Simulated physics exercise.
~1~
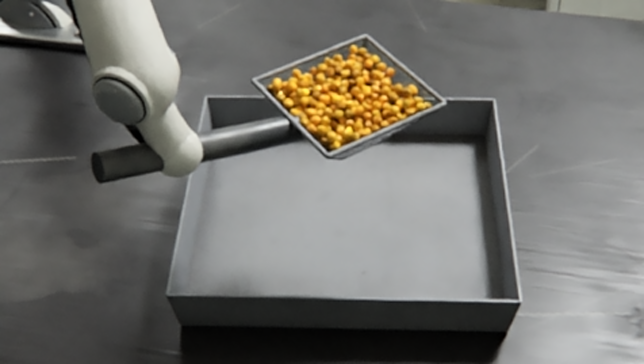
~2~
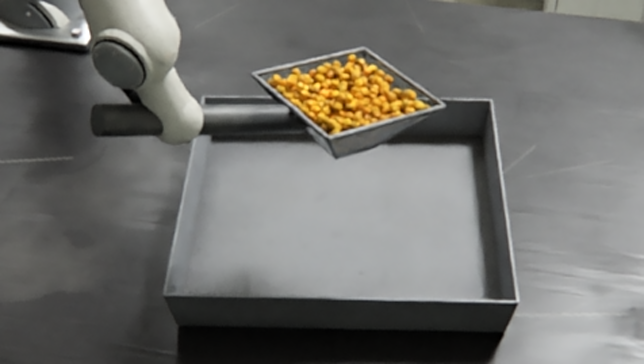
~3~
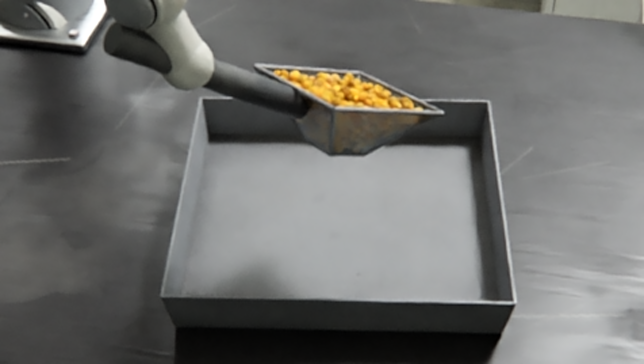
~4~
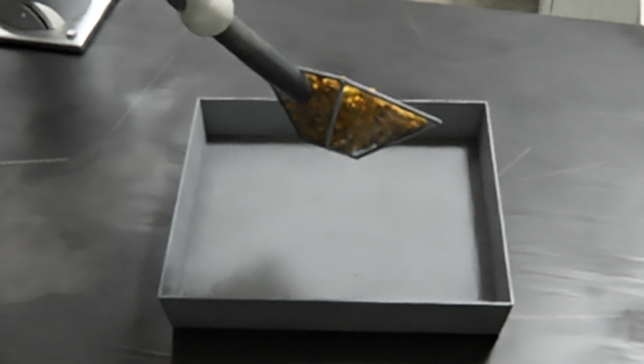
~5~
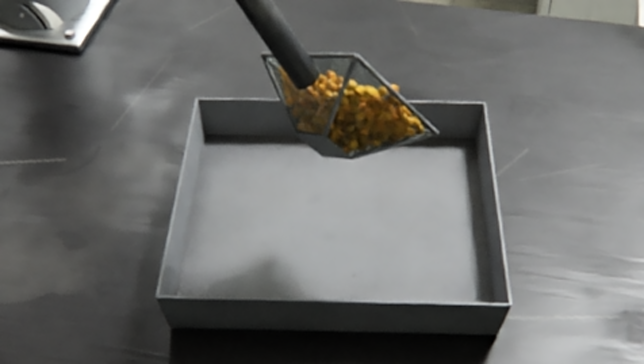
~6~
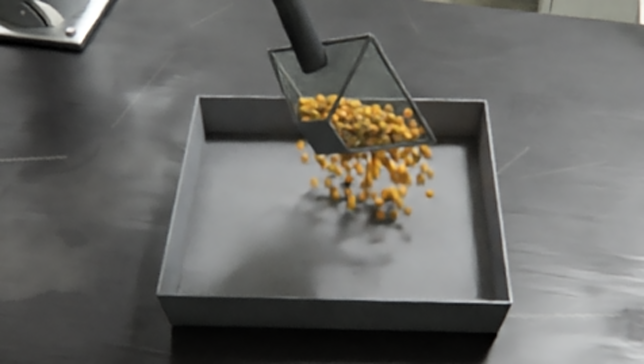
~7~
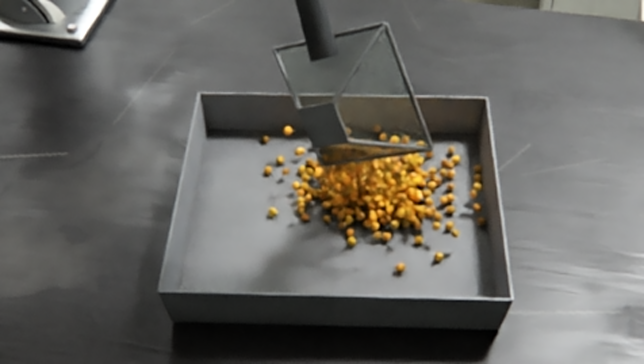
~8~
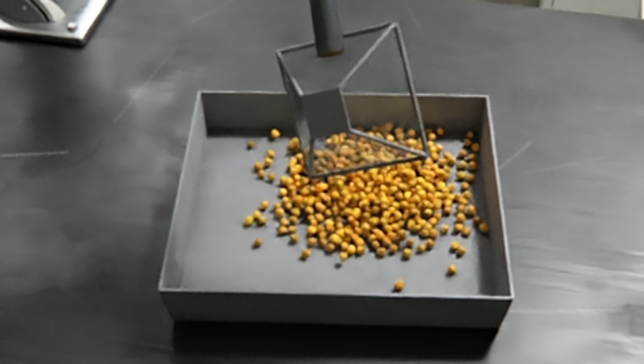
Robot arm tilting a flared scoop of golden maize kernels until they spill and spread across a grey tray, leaving it empty.
